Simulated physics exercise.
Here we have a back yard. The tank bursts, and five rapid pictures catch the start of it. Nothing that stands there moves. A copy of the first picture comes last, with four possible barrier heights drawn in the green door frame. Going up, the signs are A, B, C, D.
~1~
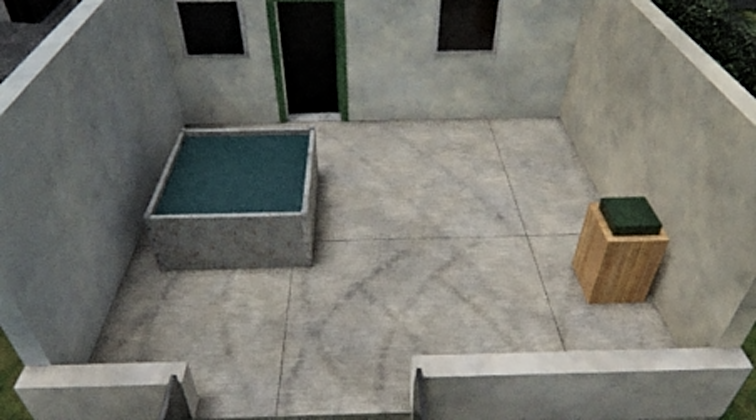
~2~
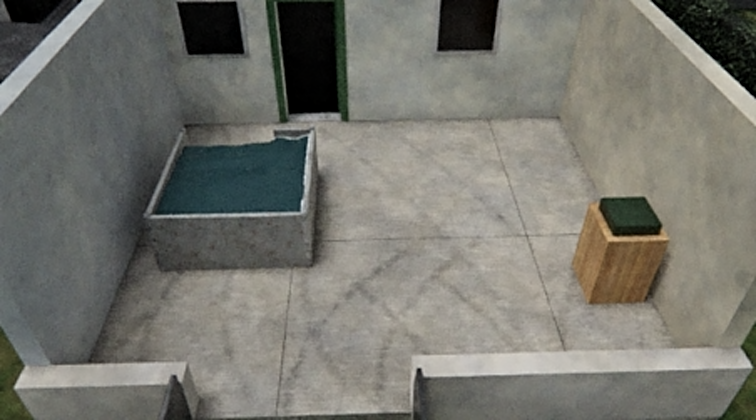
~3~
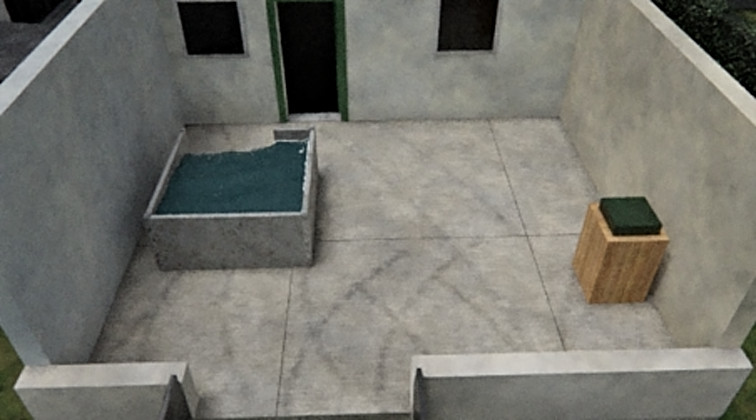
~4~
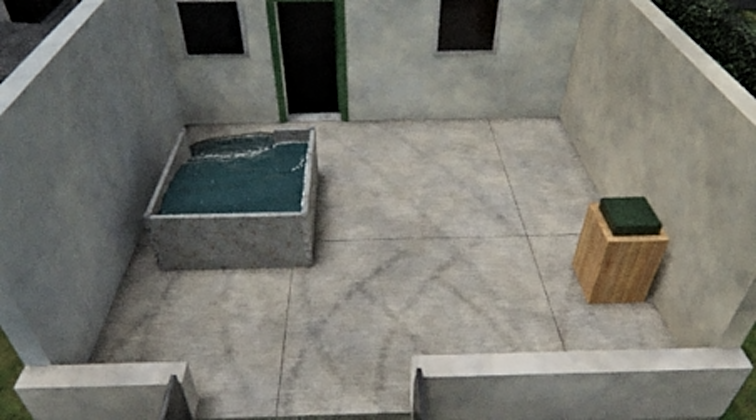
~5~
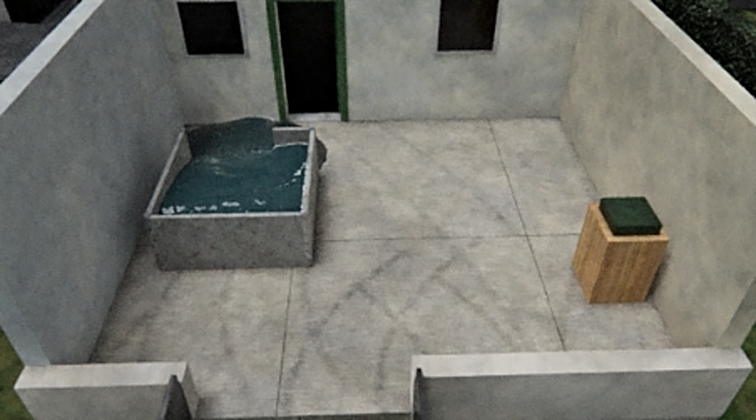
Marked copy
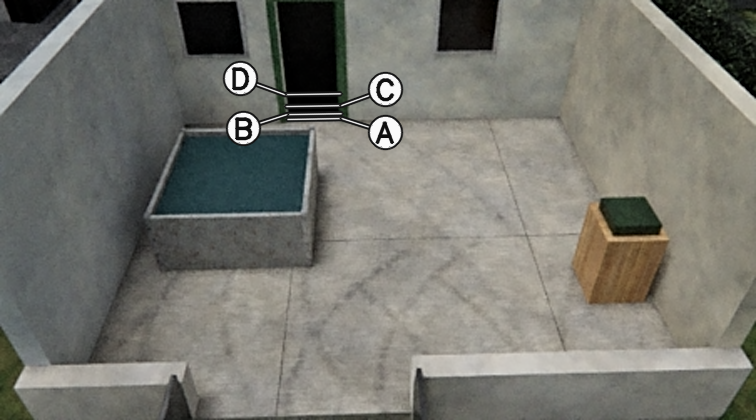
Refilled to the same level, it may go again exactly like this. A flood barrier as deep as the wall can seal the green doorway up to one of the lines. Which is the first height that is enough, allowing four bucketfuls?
C.
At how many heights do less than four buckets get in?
Two.
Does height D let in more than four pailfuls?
No, that is safe.
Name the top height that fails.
B.
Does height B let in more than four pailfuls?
Yes, it does.
On the marked copy, A at (314, 119); B at (314, 114); C at (313, 106); D at (312, 94); from the bottom up A, B, C, D.
For height A, dozens of bucketfuls pour in.
For height B, about 8 bucketfuls get in.
For height C, a splash gets over, under a bucket.
For height D, nothing gets over.
